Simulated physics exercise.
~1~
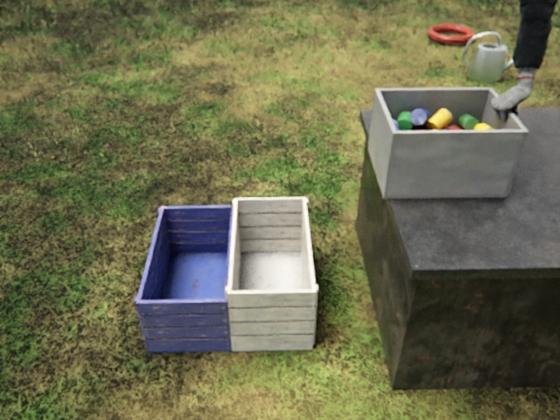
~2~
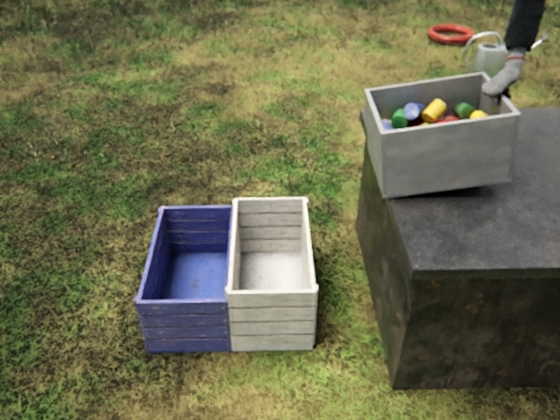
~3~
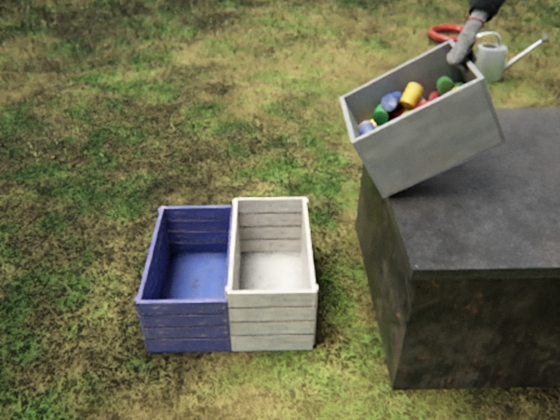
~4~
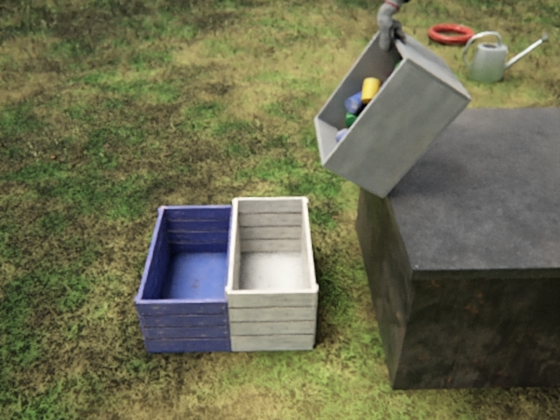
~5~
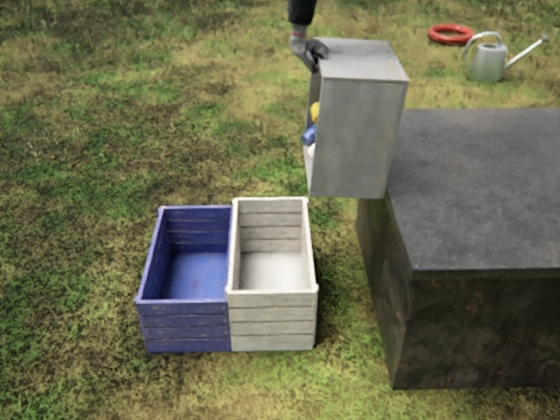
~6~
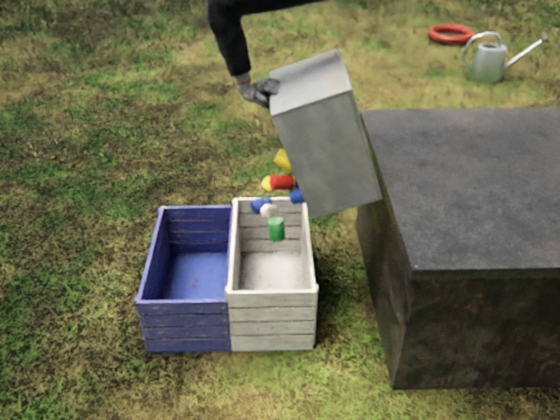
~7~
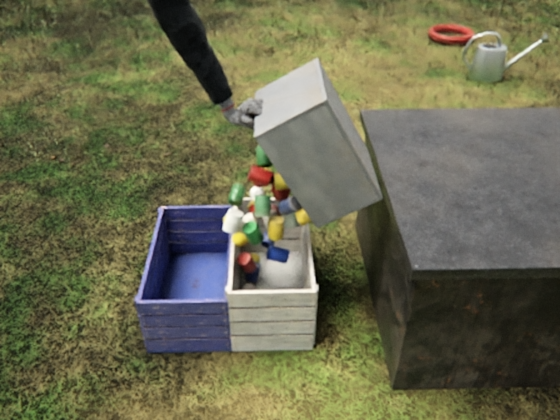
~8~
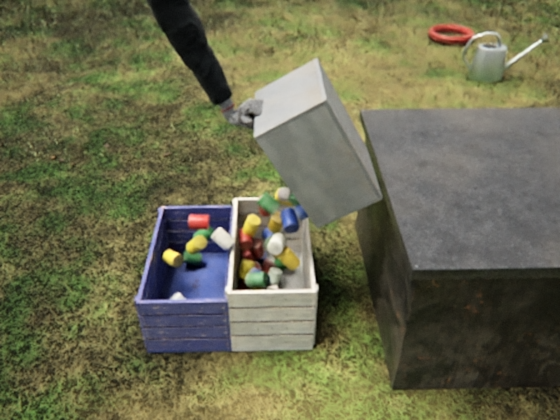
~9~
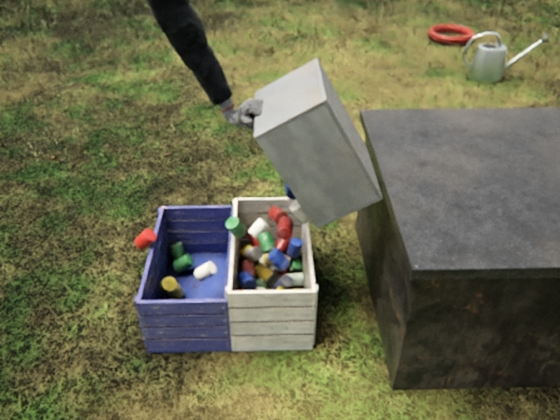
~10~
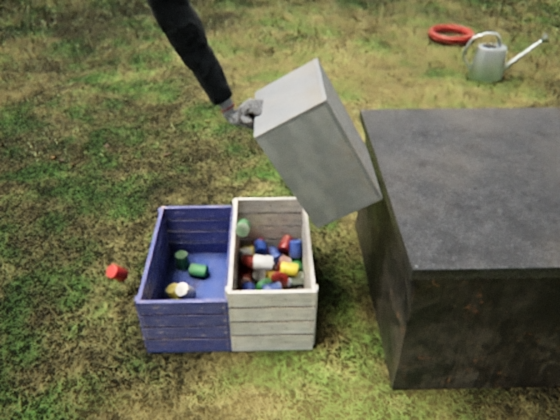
A gloved hand on a dark-sleeved arm grips a grey tote of small colourful cylinders on a dark bench at the right of a patchy lawn, viewed from above. On the grass to the left sit an empty white bin and, beyond it, an empty blue one, while a red ring and a watering can lie behind. The hand tips the tote leftward over the bench edge until its mouth faces down. The cylinders tumble out, mostly into the white bin, with some reaching the blue. Finally the tote is held tilted, and one red piece lies on the grass left of the blue bin.
